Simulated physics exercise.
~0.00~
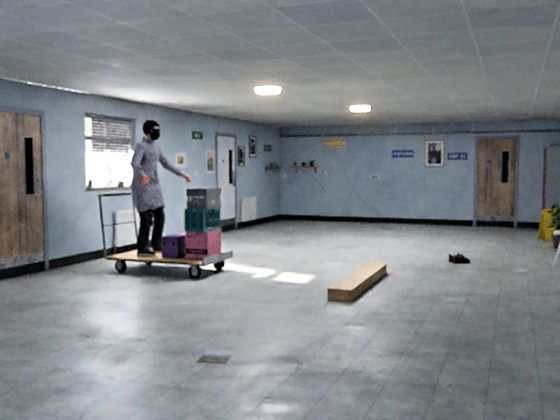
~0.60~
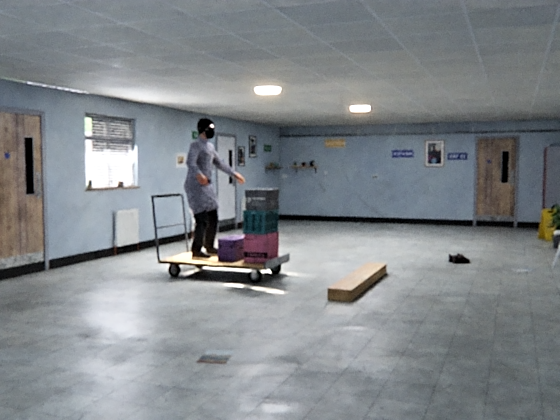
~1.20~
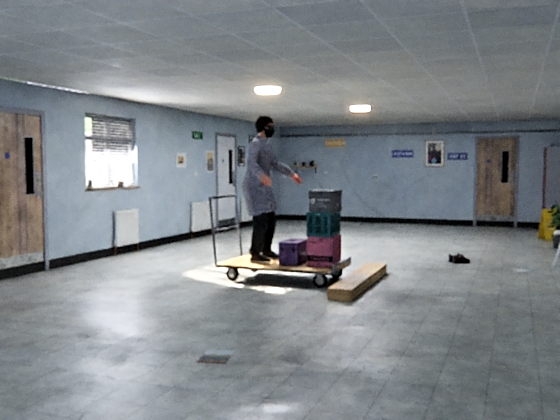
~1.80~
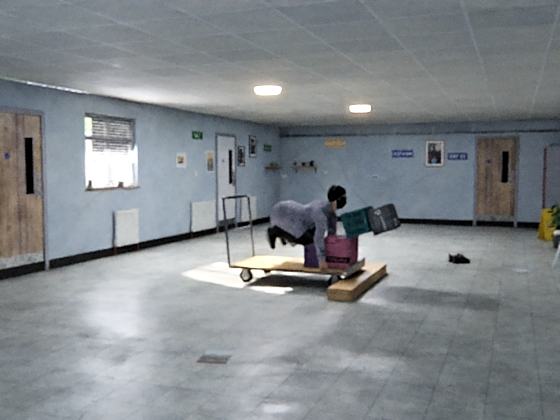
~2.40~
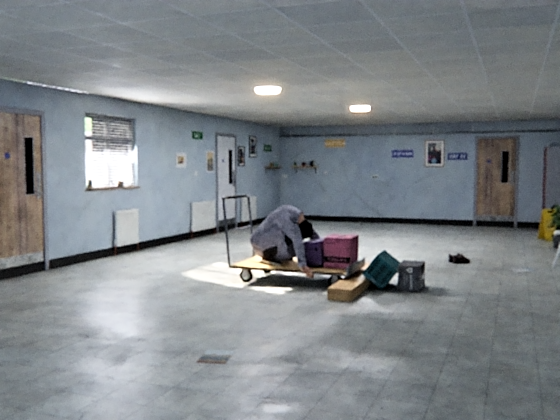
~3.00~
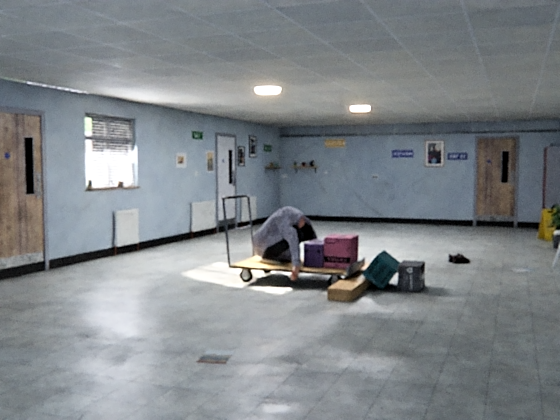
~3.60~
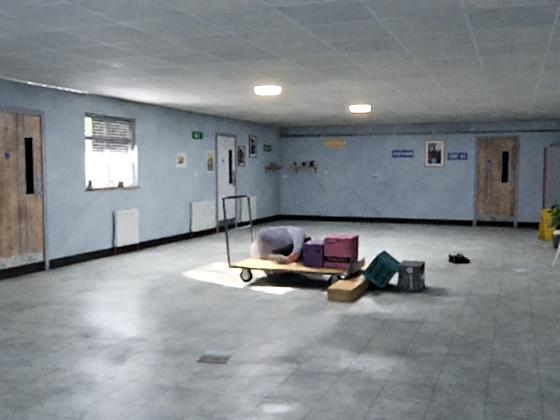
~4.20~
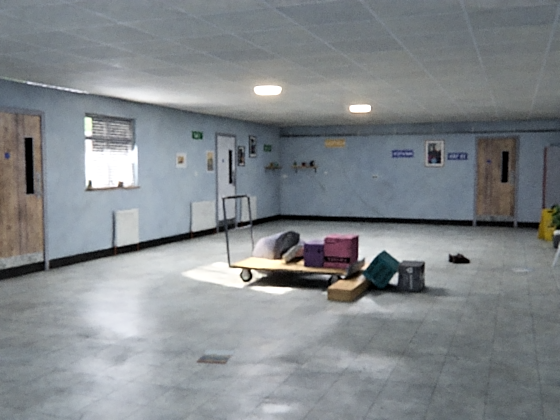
In a big empty hall with blue walls, a masked person rode a trolley of stacked crates rightward into a wooden kerb, pitched forward as the teal and grey boxes tumbled over it, then slumped down onto the deck beside the remaining boxes.
